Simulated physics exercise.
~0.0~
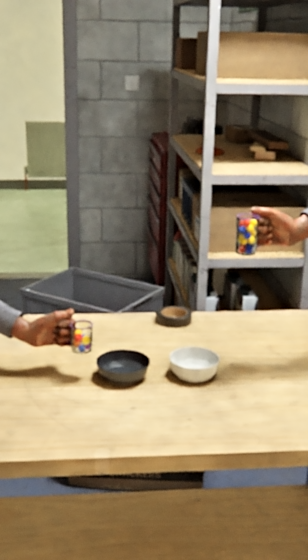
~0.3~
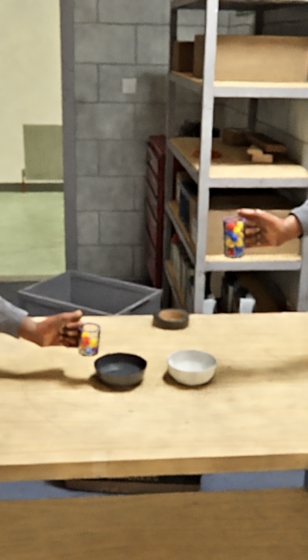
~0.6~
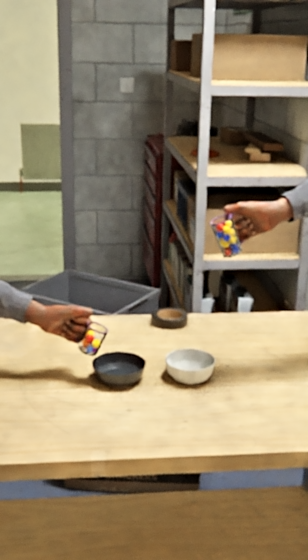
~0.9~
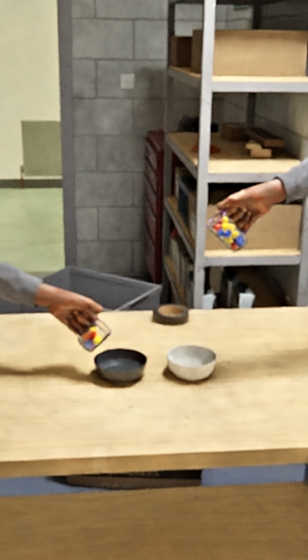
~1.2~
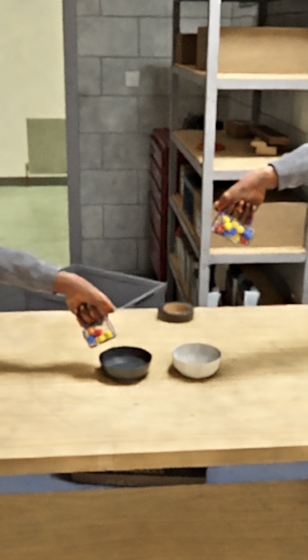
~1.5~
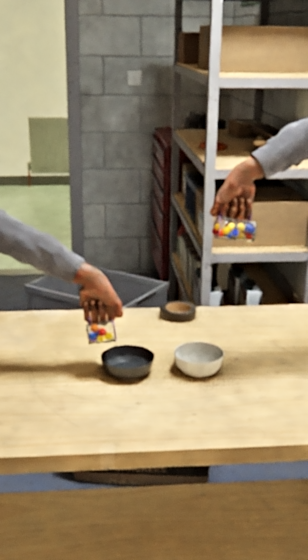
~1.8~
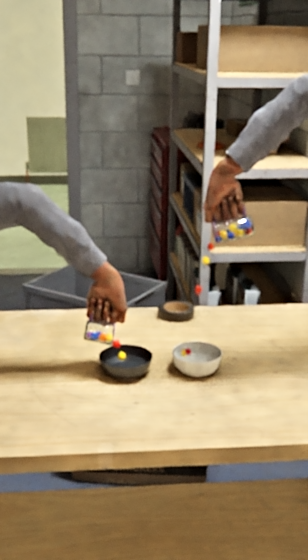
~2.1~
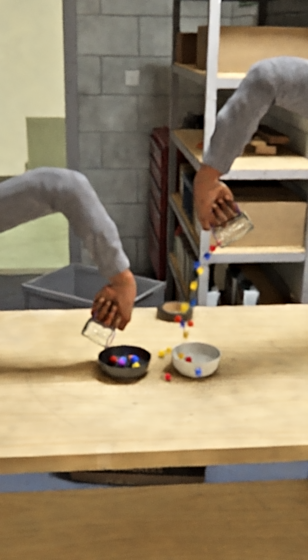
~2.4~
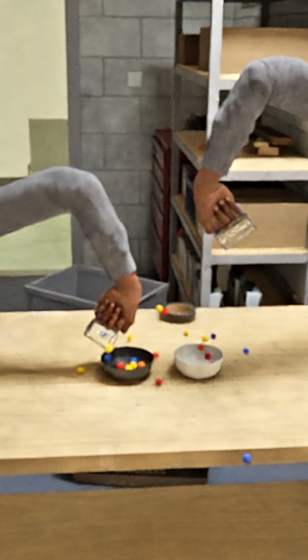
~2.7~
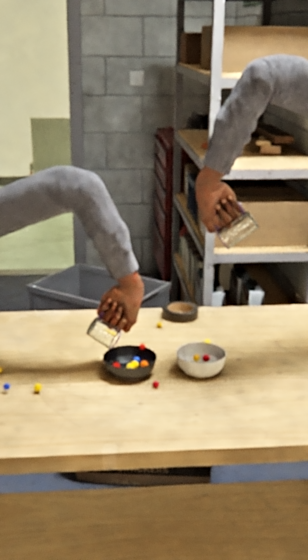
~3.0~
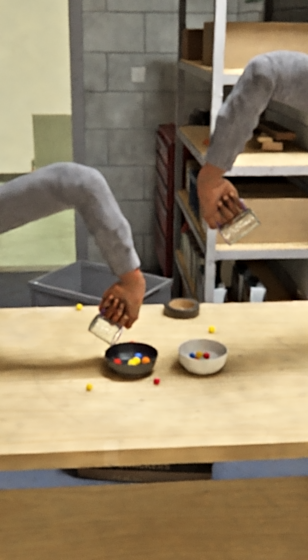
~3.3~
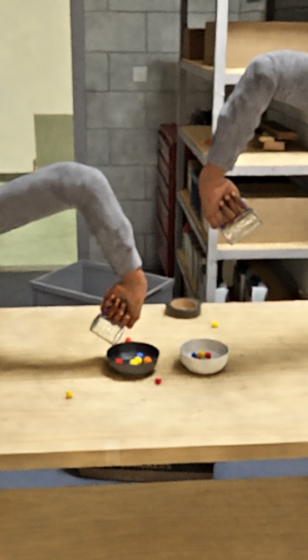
Two hands tipped clear cups of small colourful balls over shallow bowls on a wooden table; the low left one landed its balls in the dark bowl, while many from the higher right one bounced out of the white bowl and scattered.
